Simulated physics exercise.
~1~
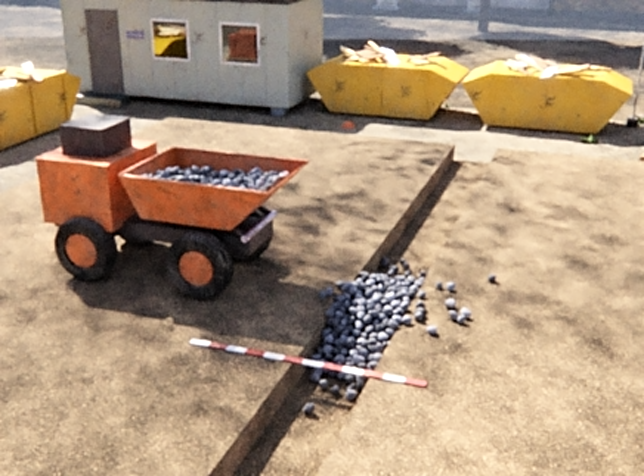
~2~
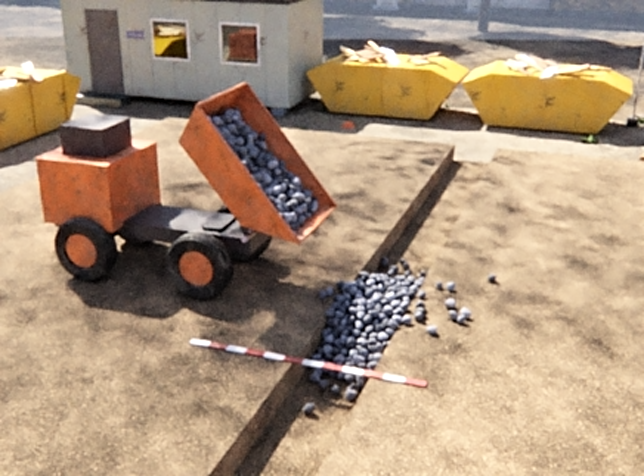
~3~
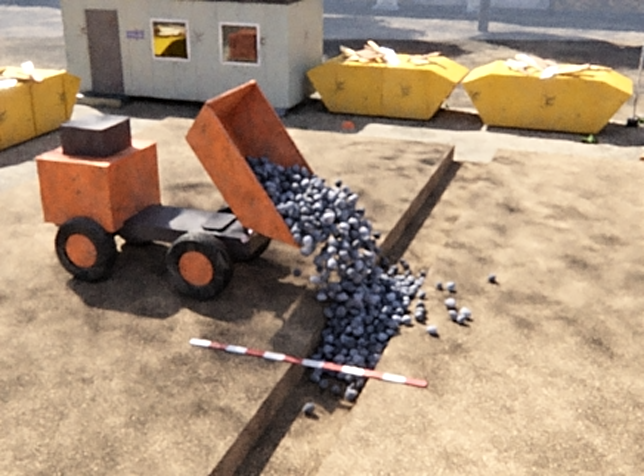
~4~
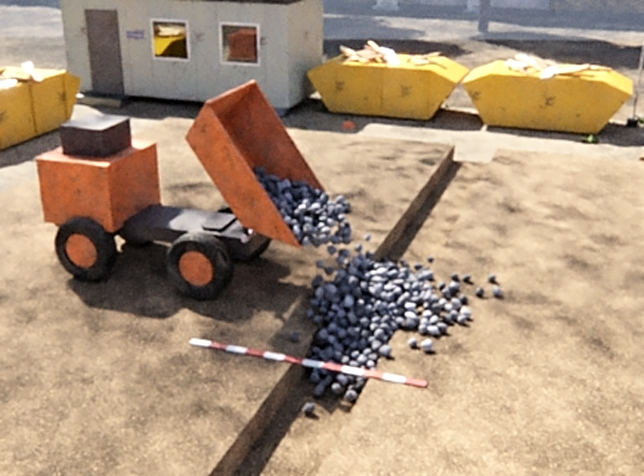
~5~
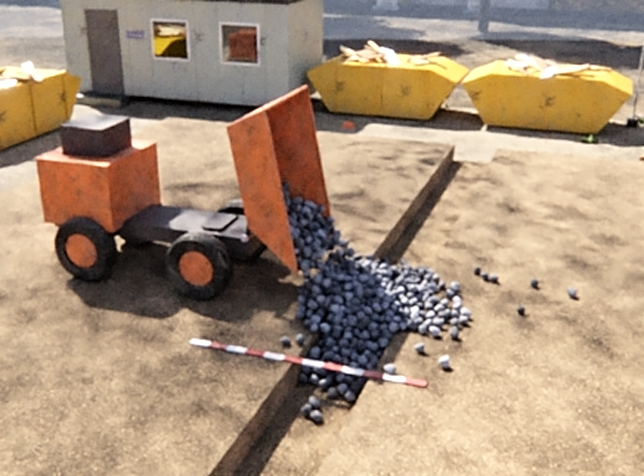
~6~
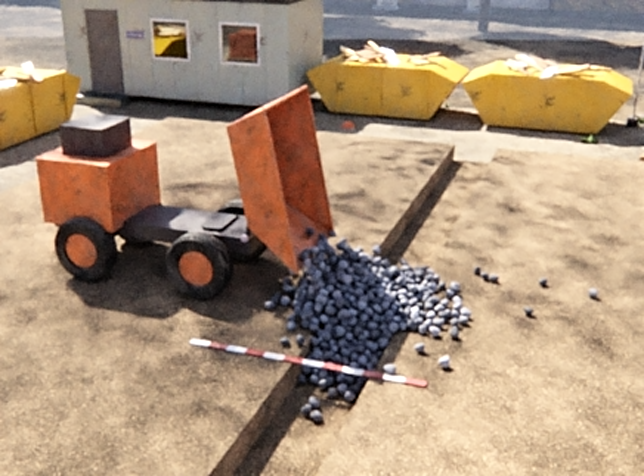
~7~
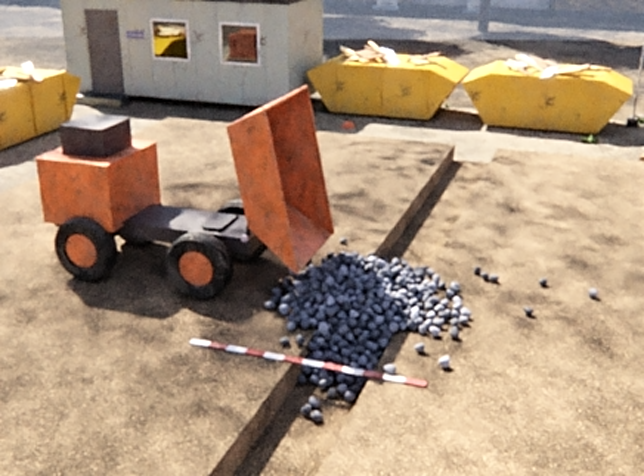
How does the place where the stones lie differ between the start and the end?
At the start the stones are split between the dumper's skip on the left and a pile in the trench. By the end the skip is empty and they lie lower and further right overall, mostly in one larger heap in and around the trench.
A sunlit dirt yard is seen from above at an angle, with a pale site cabin and yellow waste skips along the back. On the left stands an orange dumper loaded with grey stones, facing away from a narrow trench that already holds a pile, with a red and white striped staff lying nearby. The skip tilts up steeply and stones pour down into the trench. It pauses while they keep sliding, then tips further, and a few roll off to the right. The last stones slip out, leaving the raised skip empty beside a broad heap covering part of the trench.
